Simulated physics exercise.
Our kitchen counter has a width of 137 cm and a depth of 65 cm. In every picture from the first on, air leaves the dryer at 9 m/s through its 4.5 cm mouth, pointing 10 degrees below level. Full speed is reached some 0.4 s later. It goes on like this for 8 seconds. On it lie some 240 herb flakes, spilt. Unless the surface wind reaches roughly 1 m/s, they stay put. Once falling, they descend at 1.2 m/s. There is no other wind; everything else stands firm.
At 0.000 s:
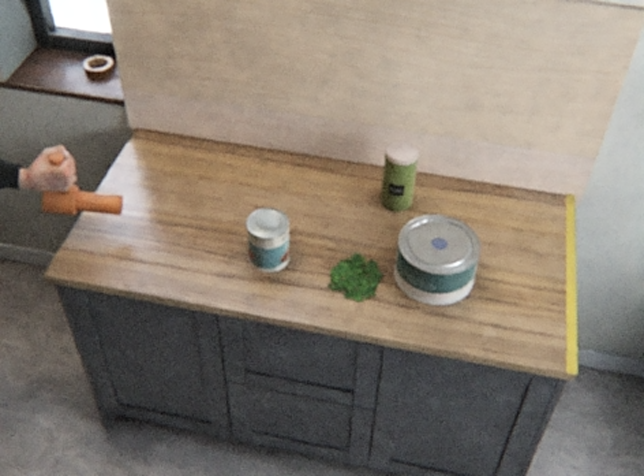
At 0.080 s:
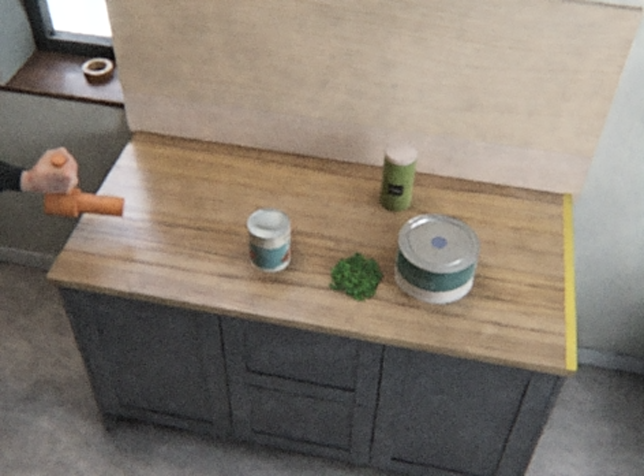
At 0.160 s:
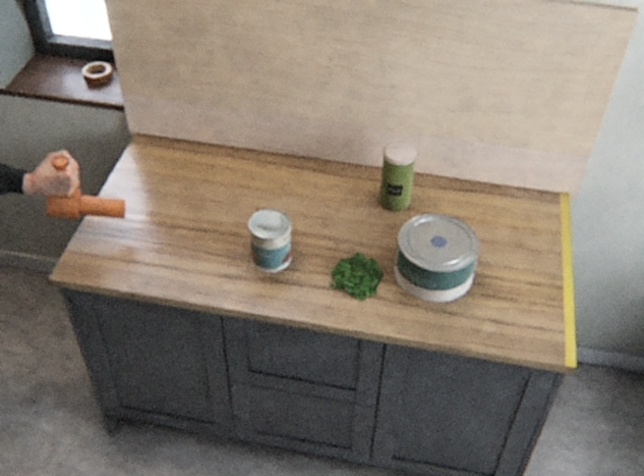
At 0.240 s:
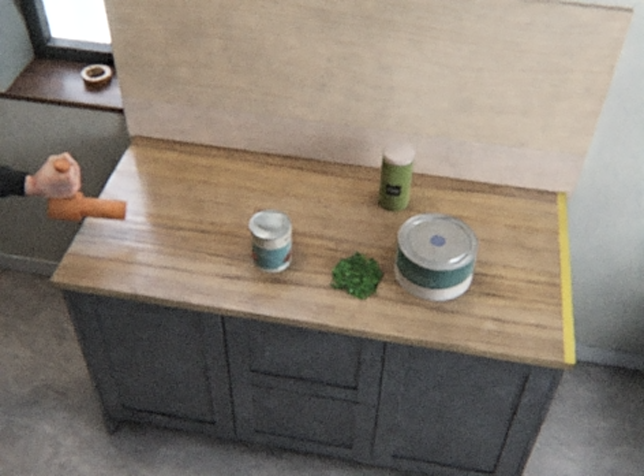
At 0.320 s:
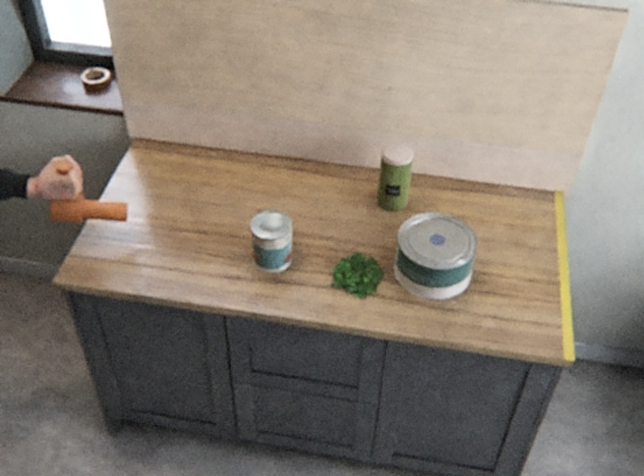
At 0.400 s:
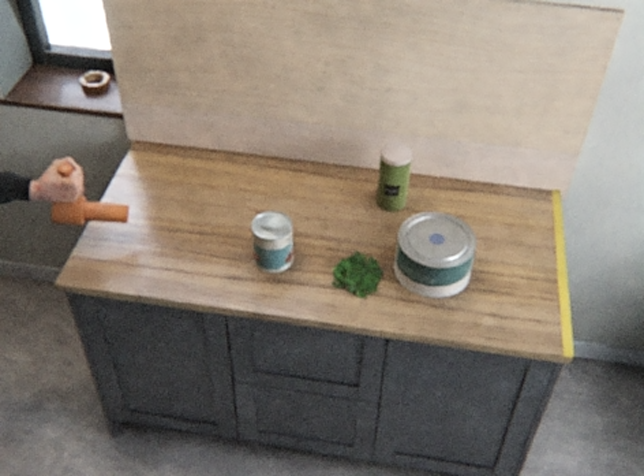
The footage shows a hand at the left holding an orange dryer-like tool level with a wooden counter, its mouth facing right toward tins and a small pile of green flakes, while nothing on the counter visibly stirs.
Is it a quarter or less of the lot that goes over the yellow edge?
Yes, a quarter or less.
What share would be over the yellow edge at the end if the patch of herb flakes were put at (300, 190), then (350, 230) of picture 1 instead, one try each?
Taking the two spots in order, you'd get 40 percent and then 80 percent.
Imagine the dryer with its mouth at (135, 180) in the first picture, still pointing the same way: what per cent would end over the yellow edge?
Near 0 per cent.
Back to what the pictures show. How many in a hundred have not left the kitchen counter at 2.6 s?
Estimate: Near 100 percent.
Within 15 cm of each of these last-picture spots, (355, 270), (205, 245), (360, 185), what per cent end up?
Taking the spots one by one, around 100 %, 0 % and 0 %.
After 1.6 s, 23 % are on the move or not yet settled, 0 % are over the yellow edge; the middle of those still in play is near (357, 273).
After 2.6 s, 22 % are on the move or not yet settled, 0 % are over the yellow edge; the middle of those still in play is near (357, 273).
After 4.4 s, 18 % are on the move or not yet settled, 0 % are over the yellow edge; the middle of those still in play is near (357, 273).
After 8.0 s, at the end, 0 % are over the yellow edge; the middle of those still in play is near (357, 273).
